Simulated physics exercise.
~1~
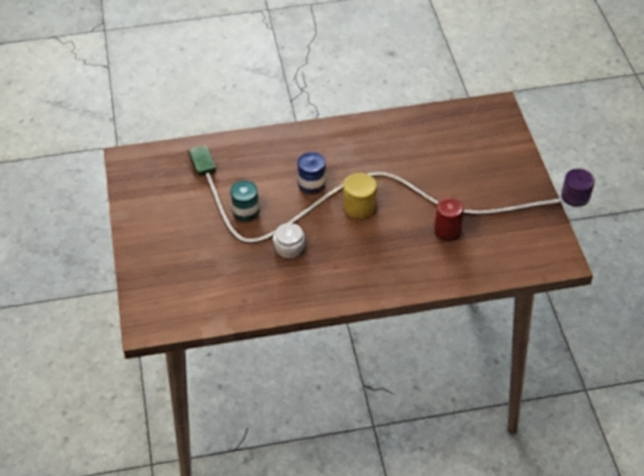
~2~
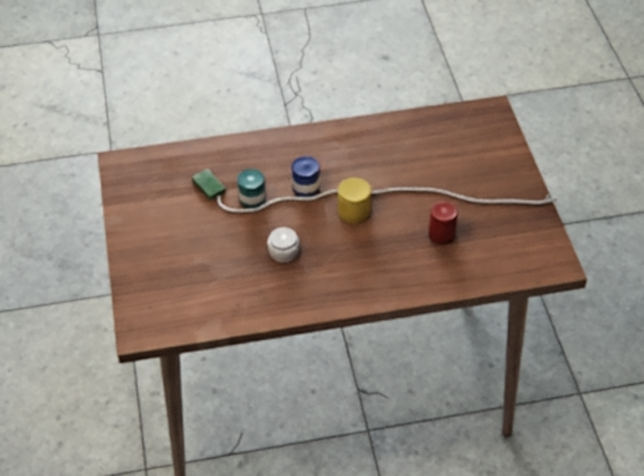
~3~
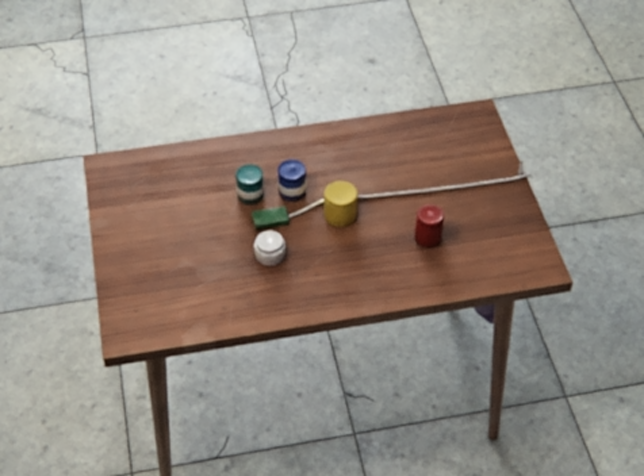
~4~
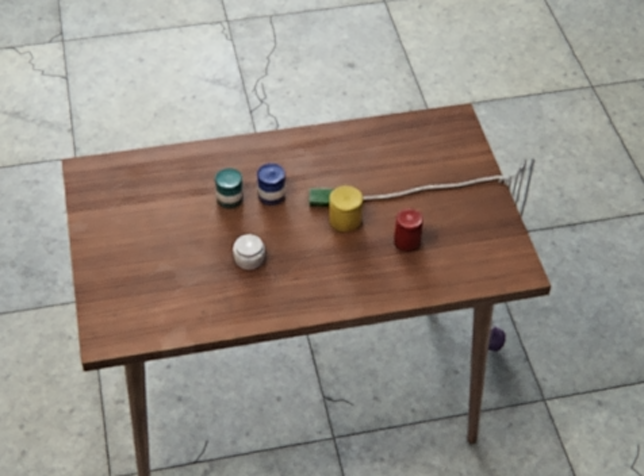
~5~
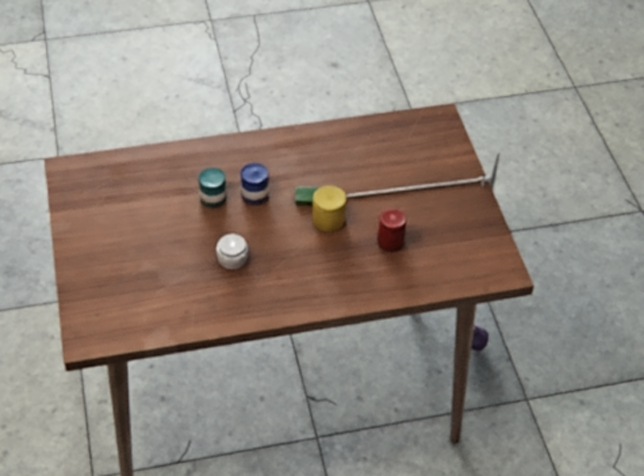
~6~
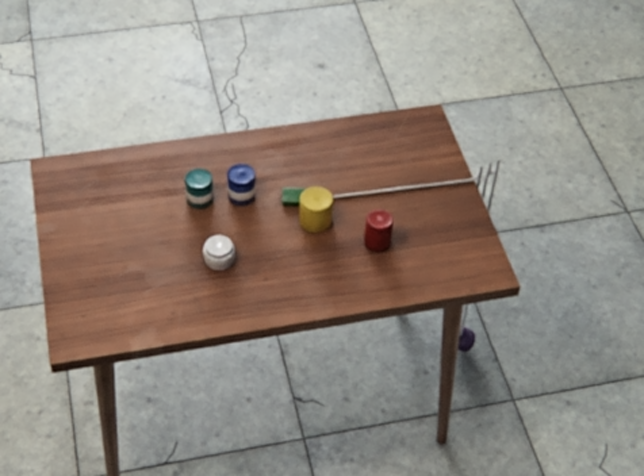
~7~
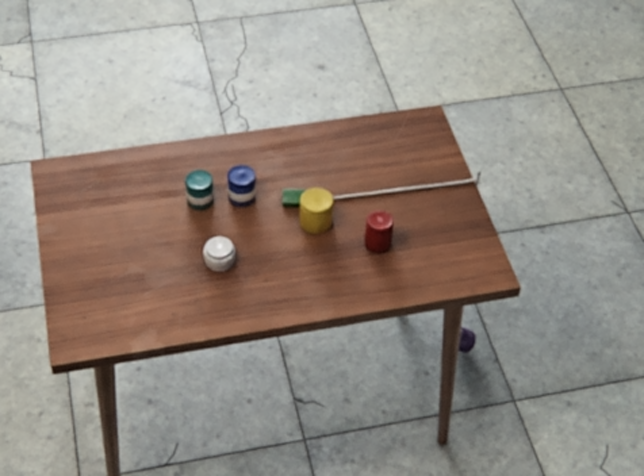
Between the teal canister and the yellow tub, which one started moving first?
The teal canister started moving first, shifting a little as the cord and the green object were pulled along. The yellow tub only moved later, when the green object had come up beside it.
